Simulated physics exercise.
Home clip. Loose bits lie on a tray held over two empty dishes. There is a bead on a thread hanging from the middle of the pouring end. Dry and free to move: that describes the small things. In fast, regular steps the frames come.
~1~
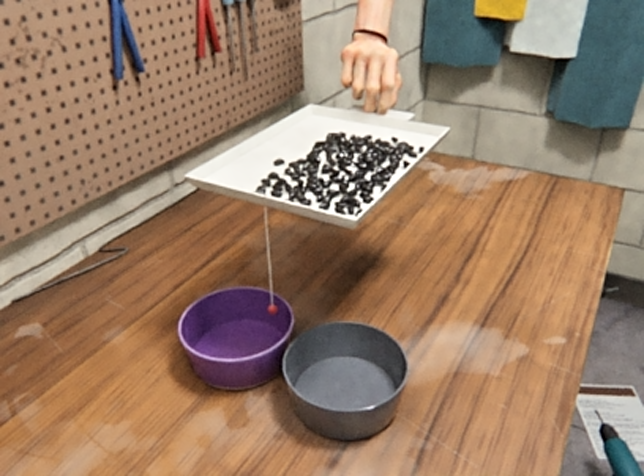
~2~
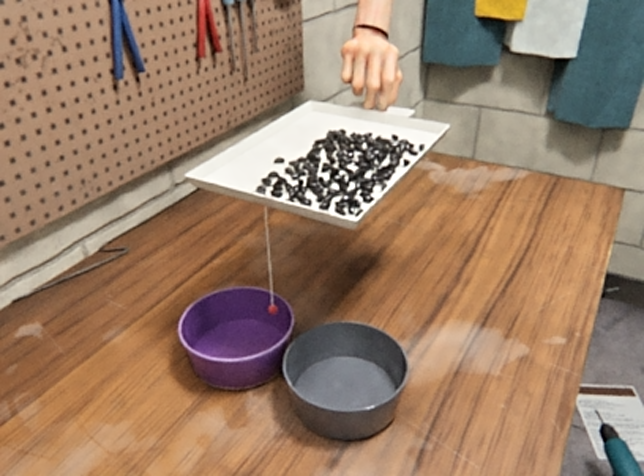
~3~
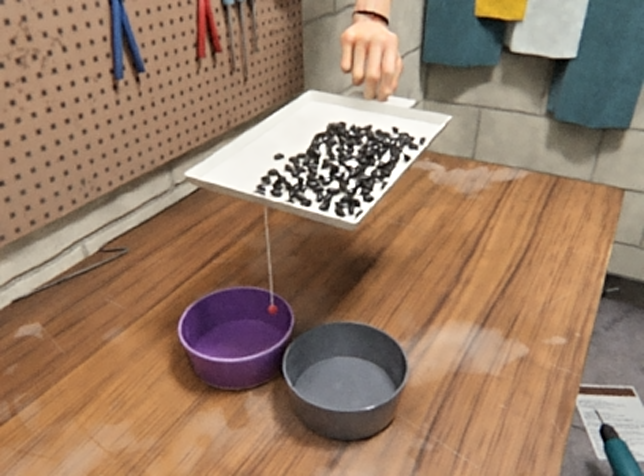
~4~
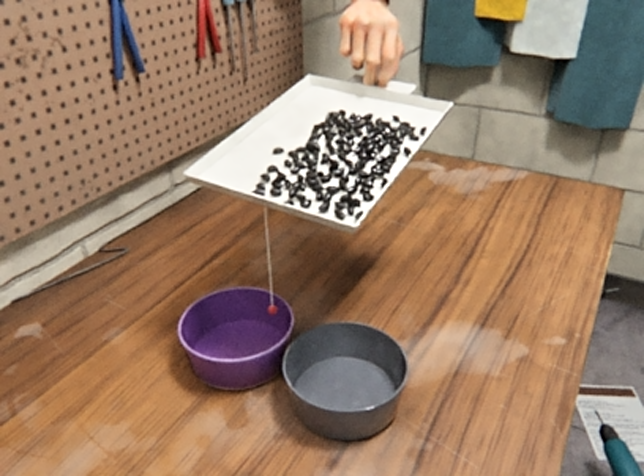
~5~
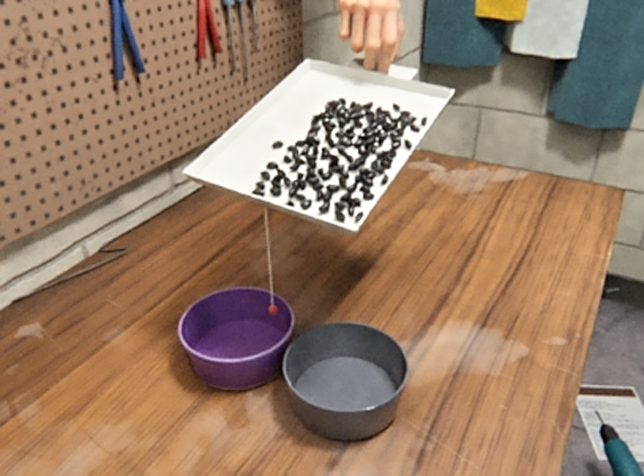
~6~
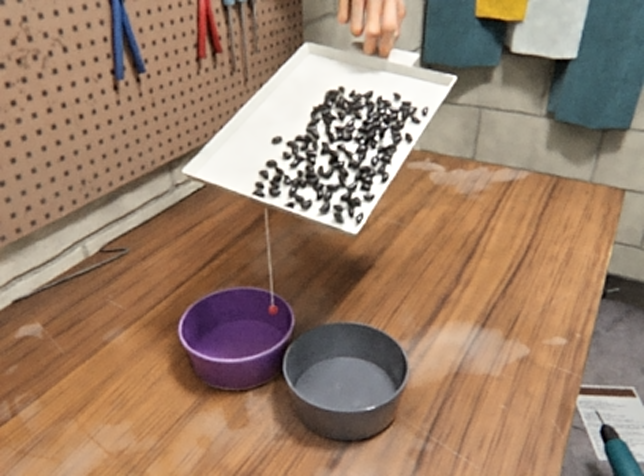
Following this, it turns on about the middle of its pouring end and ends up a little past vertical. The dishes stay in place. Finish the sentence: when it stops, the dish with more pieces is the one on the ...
Right.
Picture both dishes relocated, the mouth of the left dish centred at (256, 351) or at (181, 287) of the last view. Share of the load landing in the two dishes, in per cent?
About 80 per cent, then about 30 per cent.
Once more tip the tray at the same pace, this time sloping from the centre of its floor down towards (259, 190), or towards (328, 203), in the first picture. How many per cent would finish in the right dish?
You'd see roughly 0 per cent the first time and 90 per cent the second.
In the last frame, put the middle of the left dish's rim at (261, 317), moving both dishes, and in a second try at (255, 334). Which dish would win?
Try 1 - the dish at right, try 2 - the dish at right.
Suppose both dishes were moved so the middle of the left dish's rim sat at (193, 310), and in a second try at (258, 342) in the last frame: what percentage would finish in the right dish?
Roughly 70% the first time and 50% the second time.
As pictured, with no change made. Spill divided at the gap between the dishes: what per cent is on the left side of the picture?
It comes to near 70 percent of the spill.
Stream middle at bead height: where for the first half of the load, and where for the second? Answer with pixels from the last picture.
Starting near (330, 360), moving on to near (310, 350).
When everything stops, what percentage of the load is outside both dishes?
Near 10 in a hundred.
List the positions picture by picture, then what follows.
The first picture shows corners of the pouring end (191, 175) and (354, 216), level; middle of the load (348, 163), black beans; left dish (203, 369); right dish (315, 419); bead on its thread (273, 310).
The second picture shows corners of the pouring end (191, 174) and (354, 217), level; middle of the load (348, 162).
The third picture shows corners of the pouring end (191, 173) and (354, 219), tipped barely, lowest at the right corner; middle of the load (348, 157).
The fourth picture shows corners of the pouring end (190, 172) and (353, 222), tipped a little, lowest at the right corner; middle of the load (348, 151).
The fifth picture shows corners of the pouring end (189, 171) and (353, 225), tipped a little, lowest at the right corner; middle of the load (348, 144).
The sixth picture shows corners of the pouring end (188, 170) and (353, 228), tipped clearly, lowest at the right corner; middle of the load (348, 138); left dish (203, 370); right dish (316, 419).
Just after the last frame, tray tipped steeply; almost all on the tray; just a few in the air.
A moment on, tray tipped right over; roughly a quarter on the tray; roughly a third in the right dish; about a tenth in the left dish; about a tenth outside both; roughly a third in the air.
Further on, tray tipped past a quarter turn; the larger part in the right dish; about a tenth in the left dish; about a tenth outside both.
When it is over, tray tipped past a quarter turn; the larger part in the right dish; about a tenth in the left dish; about a tenth outside both.
